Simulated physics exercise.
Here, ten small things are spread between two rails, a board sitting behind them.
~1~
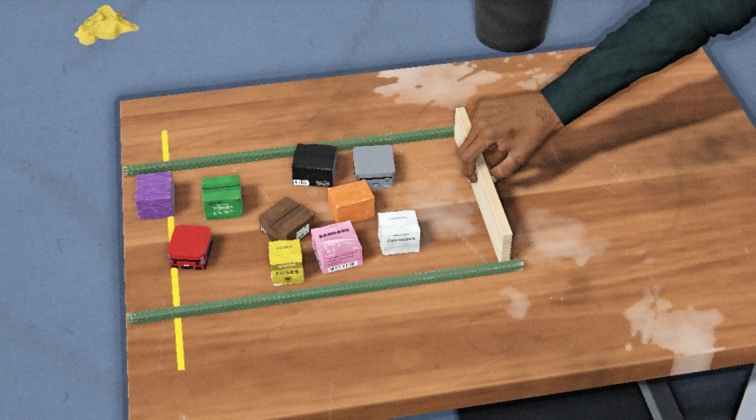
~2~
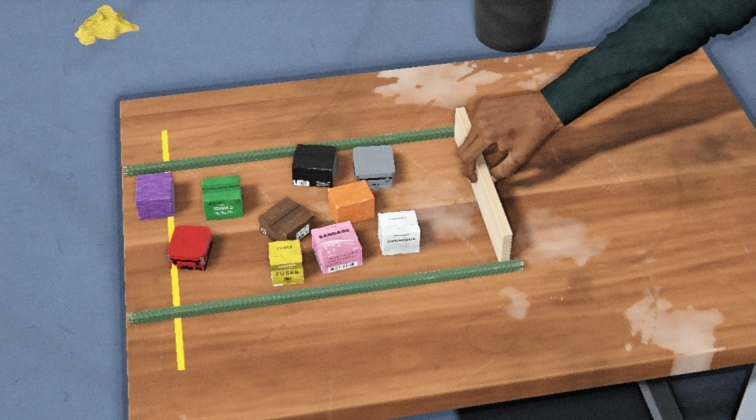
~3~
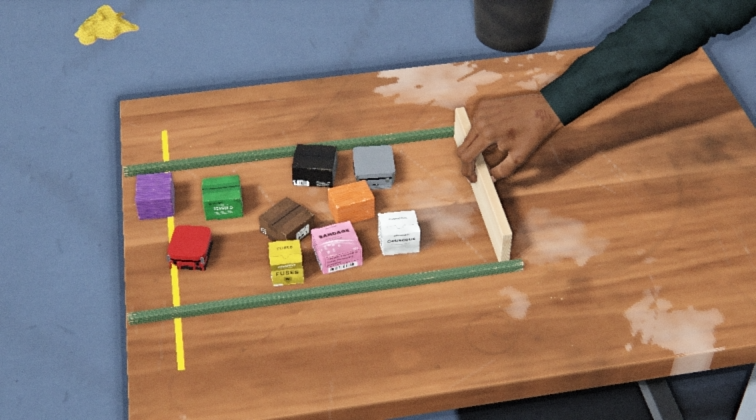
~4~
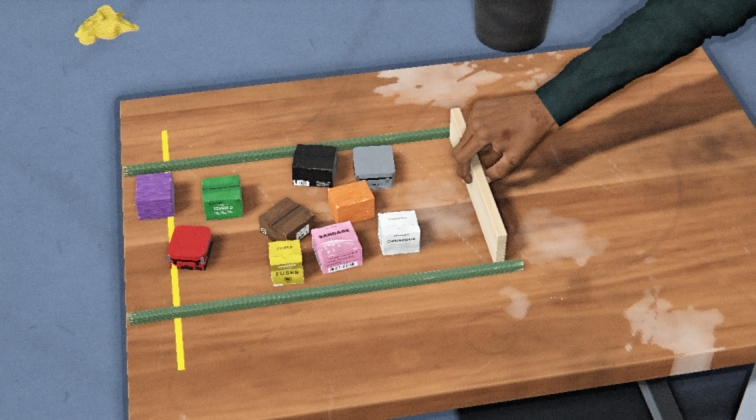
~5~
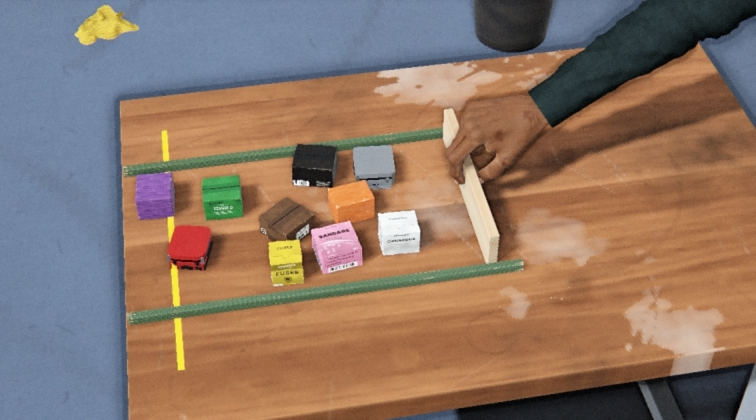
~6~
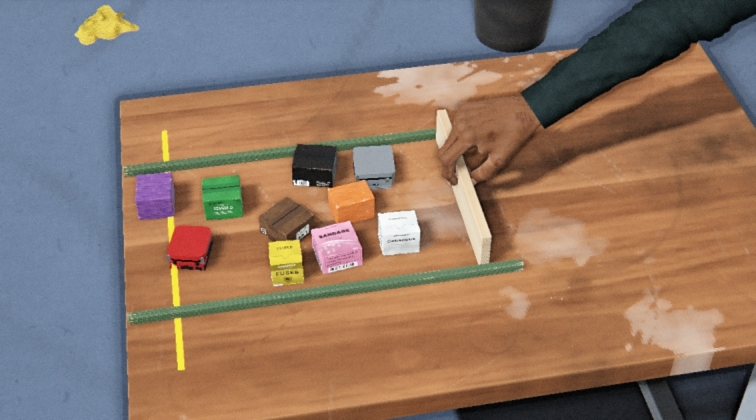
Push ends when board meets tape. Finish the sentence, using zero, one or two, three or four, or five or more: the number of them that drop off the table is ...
The number that drop off the table is five or more.
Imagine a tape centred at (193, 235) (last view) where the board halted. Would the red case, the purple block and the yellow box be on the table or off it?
The red case tumbles off, the purple block drops off, the yellow box comes down.
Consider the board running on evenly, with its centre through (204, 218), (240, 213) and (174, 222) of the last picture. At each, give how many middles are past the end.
Counts by place: 3 / 0 / 7.
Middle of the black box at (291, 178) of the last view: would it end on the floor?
From that start, the object then does not stay.
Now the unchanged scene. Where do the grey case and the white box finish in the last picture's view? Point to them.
They end up close to (149, 197) and (153, 268).
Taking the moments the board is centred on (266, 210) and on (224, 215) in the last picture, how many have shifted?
I count 10 first and 10 after.
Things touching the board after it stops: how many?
Counting them up gives 3.
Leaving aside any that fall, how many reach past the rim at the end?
0.
Soon after, none off yet; purple block at rest near (155, 196); red case at rest near (191, 248); green box at rest near (222, 198).
In the end, the number that fall off is five or more; gone, pink box, black box, brown box, yellow box, green box, red case and purple block.
